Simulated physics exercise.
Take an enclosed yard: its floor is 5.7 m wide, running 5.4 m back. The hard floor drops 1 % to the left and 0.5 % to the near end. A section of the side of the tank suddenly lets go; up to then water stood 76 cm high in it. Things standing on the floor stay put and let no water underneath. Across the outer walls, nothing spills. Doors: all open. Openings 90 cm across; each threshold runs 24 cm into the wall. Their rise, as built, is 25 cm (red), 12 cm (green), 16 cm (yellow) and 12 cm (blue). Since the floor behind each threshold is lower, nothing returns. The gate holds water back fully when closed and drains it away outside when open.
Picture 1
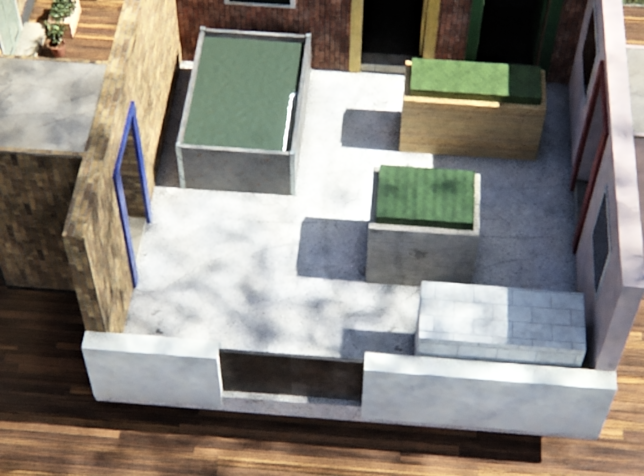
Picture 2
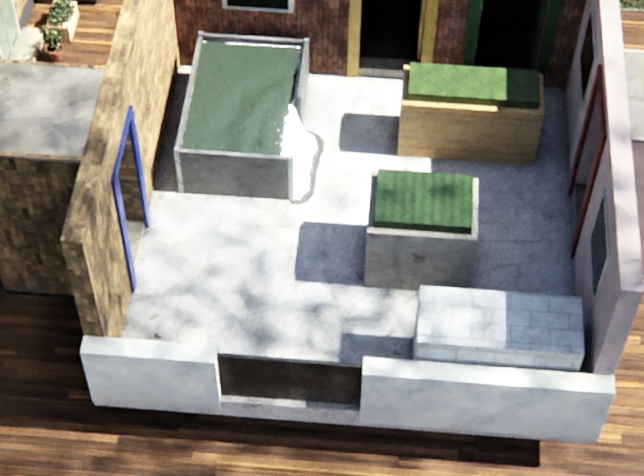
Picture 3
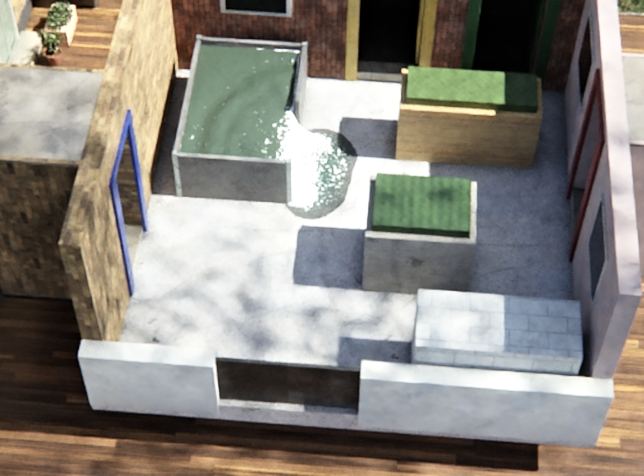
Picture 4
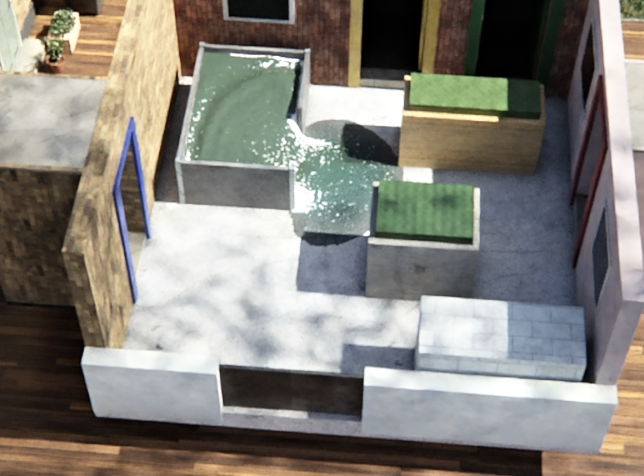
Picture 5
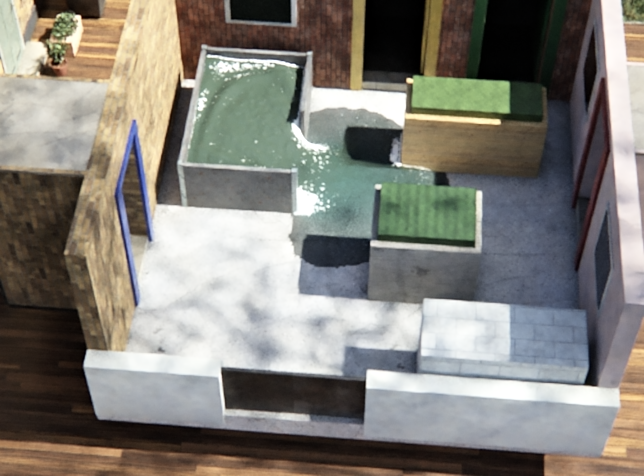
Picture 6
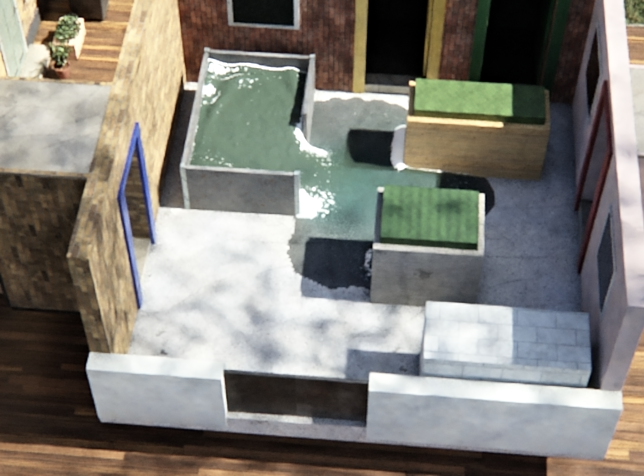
Green water broke out of the right side of a grey tank in a walled yard, spread across the pale floor, and flowed between two grass-topped blocks while the tank's level dropped a little.
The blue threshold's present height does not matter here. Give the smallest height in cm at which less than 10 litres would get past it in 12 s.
Close to 9 cm is just enough.
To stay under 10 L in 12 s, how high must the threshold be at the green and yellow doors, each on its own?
About 14.0 cm at green and about 17 cm at yellow.
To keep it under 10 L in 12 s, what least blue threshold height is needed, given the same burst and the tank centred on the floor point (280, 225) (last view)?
You'd need some 7.5 cm.
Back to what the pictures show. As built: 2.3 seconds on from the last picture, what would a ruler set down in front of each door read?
Centimetres: Red = 27, green = 12, yellow = 16, blue = 0.
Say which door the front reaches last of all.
Door: Blue.
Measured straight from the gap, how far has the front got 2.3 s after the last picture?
Near 5.2 m, more or less.
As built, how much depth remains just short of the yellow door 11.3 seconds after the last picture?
The depth there is around 6.0 cm.
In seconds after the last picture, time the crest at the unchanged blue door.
Approximately 11.5 s.
Then, 0.7 s after the last picture water covers 35 % of the floor, deepest (37 cm) near (307, 191); it has not reached the blue door.
Then, 2.3 s after the last picture water covers 65 % of the floor, deepest (31 cm) near (566, 120); it has not reached the blue door.
Then, 11.3 s after the last picture water covers 95 % of the floor, deepest (18 cm) near (182, 107); 12 cm at the blue door, 0 litres in over its 12 cm threshold.
At the blue door as built, the water peaked near 12 cm, 11.3 s after the last picture.
Run again over the same 12 s with other heights there, 32 litres in over 7 cm, 1 litre over 11 cm. The limit of 10 litres is kept from about 9 cm up.
